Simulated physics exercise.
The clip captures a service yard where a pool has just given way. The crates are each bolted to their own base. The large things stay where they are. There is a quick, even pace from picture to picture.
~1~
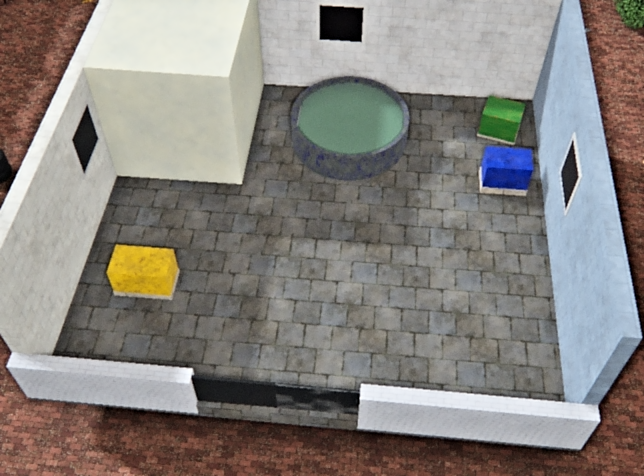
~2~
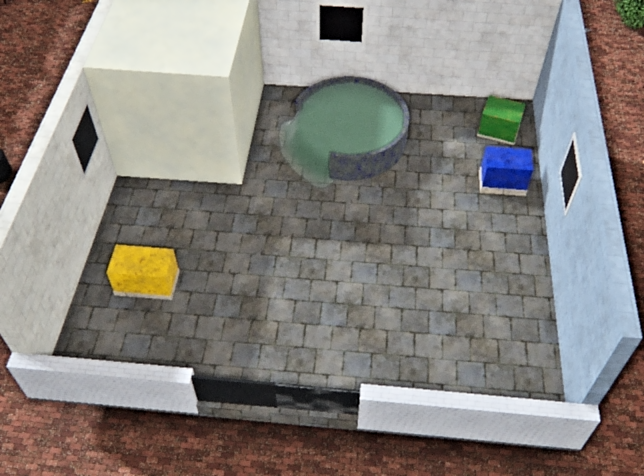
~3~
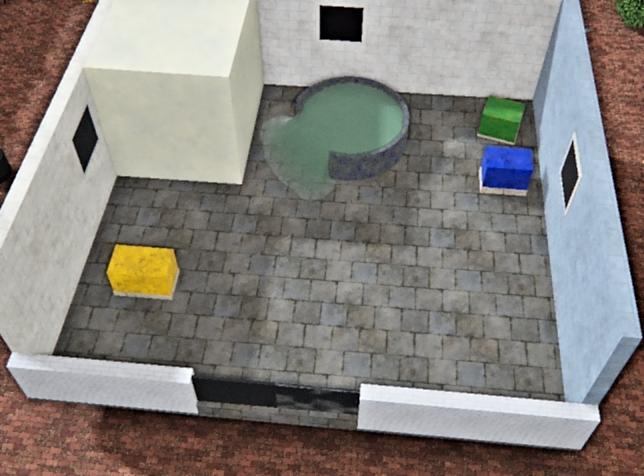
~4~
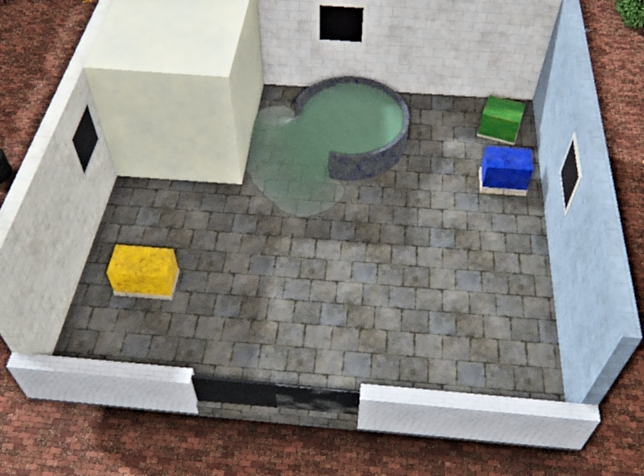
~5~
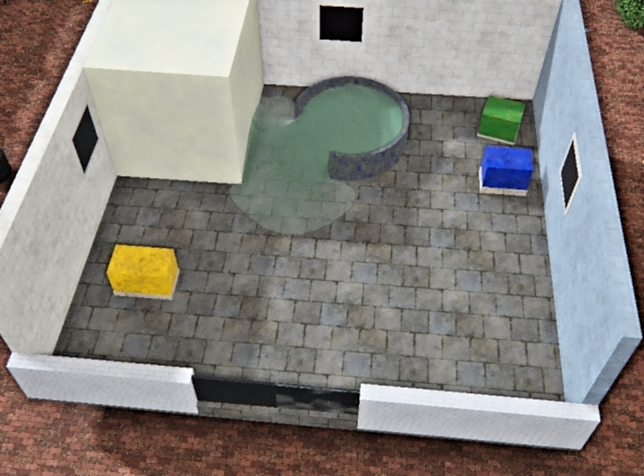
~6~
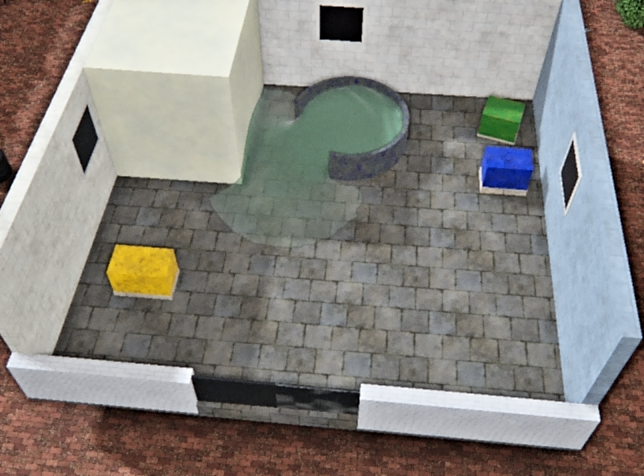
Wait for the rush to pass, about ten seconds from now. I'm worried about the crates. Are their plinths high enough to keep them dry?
In the end the blue crate avoids the water, the green crate meets the water, the yellow crate meets the water.
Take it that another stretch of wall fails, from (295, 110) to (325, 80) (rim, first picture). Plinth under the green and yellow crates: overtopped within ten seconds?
The green one is reached; the yellow one is untouched.
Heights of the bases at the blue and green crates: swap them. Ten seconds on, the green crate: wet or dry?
In that case the green comes through fine.
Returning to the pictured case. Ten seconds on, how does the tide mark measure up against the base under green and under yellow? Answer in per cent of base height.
In order: 220% and 180%.
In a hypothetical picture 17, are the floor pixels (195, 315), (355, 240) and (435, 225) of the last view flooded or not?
First spot swamped, second spot clear, third spot clear.
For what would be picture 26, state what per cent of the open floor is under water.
By my count, 50 percent.
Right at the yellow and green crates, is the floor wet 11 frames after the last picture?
At yellow, wet; at green, dry.
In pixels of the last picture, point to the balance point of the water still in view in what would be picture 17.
It is near (289, 173).
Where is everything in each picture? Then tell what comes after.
In the first picture, still water in the pool at (350, 118).
In the second picture, the front is at (325, 184), out from the gap at (300, 147).
In the third picture, the front is at (314, 198), out from the gap at (300, 149).
In the fourth picture, water pours out at (300, 150) and has run to (308, 212).
In the fifth picture, water pours out at (300, 150) and has run to (299, 229).
In the sixth picture, the front is at (258, 239), out from the gap at (300, 150).
A moment on, water covers 20 % of the floor; the blue crate not reached, the green crate not reached, the yellow crate water round its plinth.
Next, water covers 30 % of the floor; the blue crate not reached, the green crate not reached, the yellow crate water round its plinth.
Then, water covers 50 % of the floor; the blue crate not reached, the green crate not reached, the yellow crate water round its plinth.
Later, water covers 70 % of the floor; the blue crate water round its plinth, the green crate water round its plinth, the yellow crate water round its plinth.
In the end, water covers 90 % of the floor; the blue crate stayed above the water, the green crate was topped, the yellow crate was topped.
